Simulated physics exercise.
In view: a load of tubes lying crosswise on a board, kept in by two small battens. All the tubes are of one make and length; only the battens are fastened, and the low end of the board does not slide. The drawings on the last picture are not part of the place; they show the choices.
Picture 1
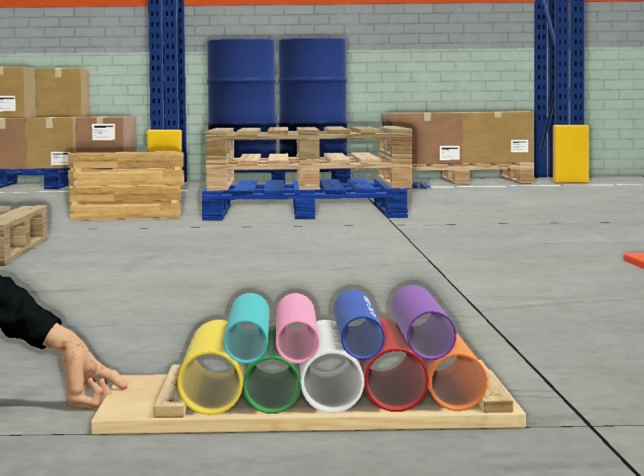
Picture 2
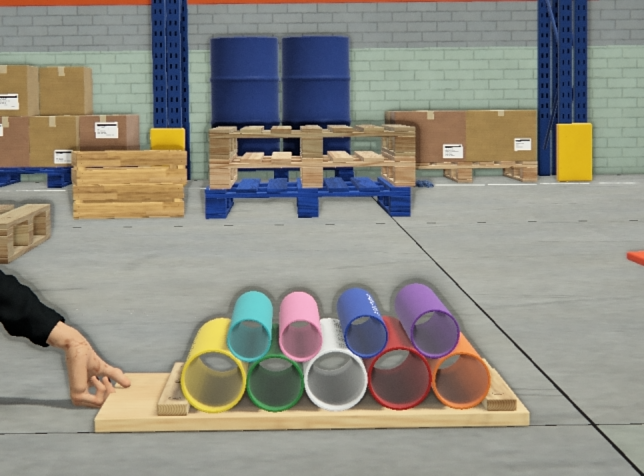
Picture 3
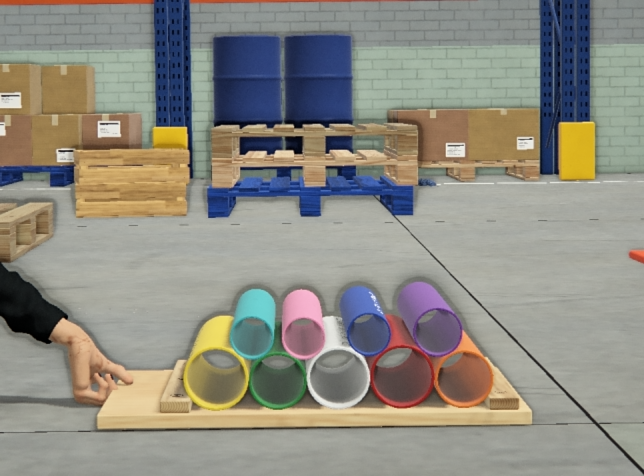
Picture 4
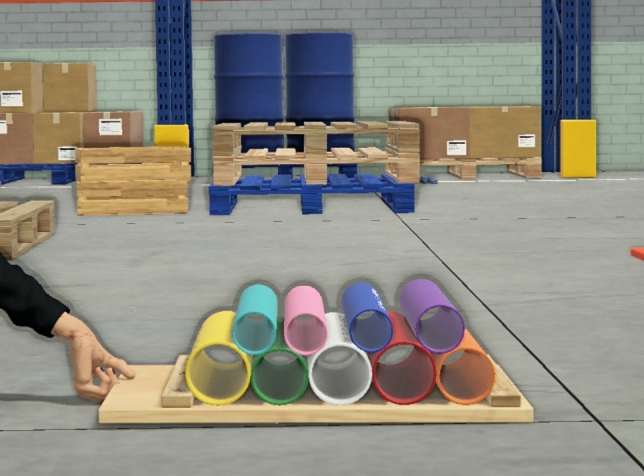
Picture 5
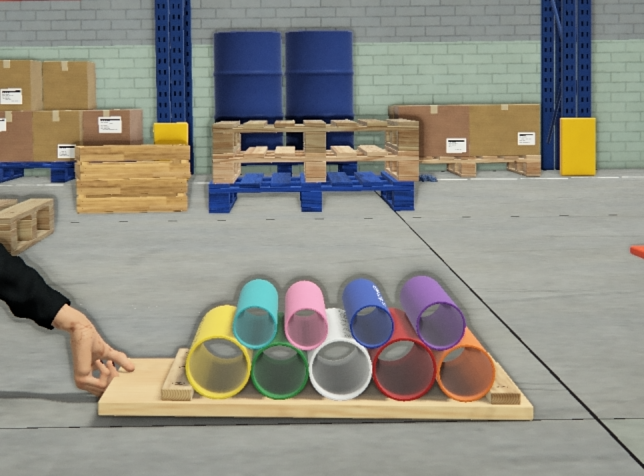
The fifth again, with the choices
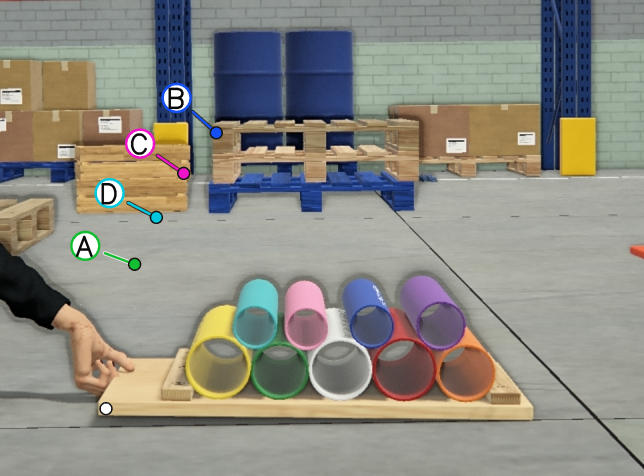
We see a hand at the left end of a wooden board in a warehouse, raising that end very slightly, while the colourful tubes stacked in two rows between small battens keep their places on the board.
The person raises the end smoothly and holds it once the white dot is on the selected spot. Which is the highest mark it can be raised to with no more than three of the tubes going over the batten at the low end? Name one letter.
Stop at D.
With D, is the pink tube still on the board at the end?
Yes.
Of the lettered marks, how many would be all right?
Two of the four.
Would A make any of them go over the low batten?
No, at A.
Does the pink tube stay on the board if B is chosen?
No, with B.
On the copy, A at (135, 264); B at (216, 133); C at (184, 173); D at (156, 218); the white dot at (106, 409).
On D. First, board at 18°.
Then, board at 28°.
Finally, board at 28°, one over the low batten (purple).
By contrast, A none over the low batten; B nine over the low batten; C nine over the low batten.
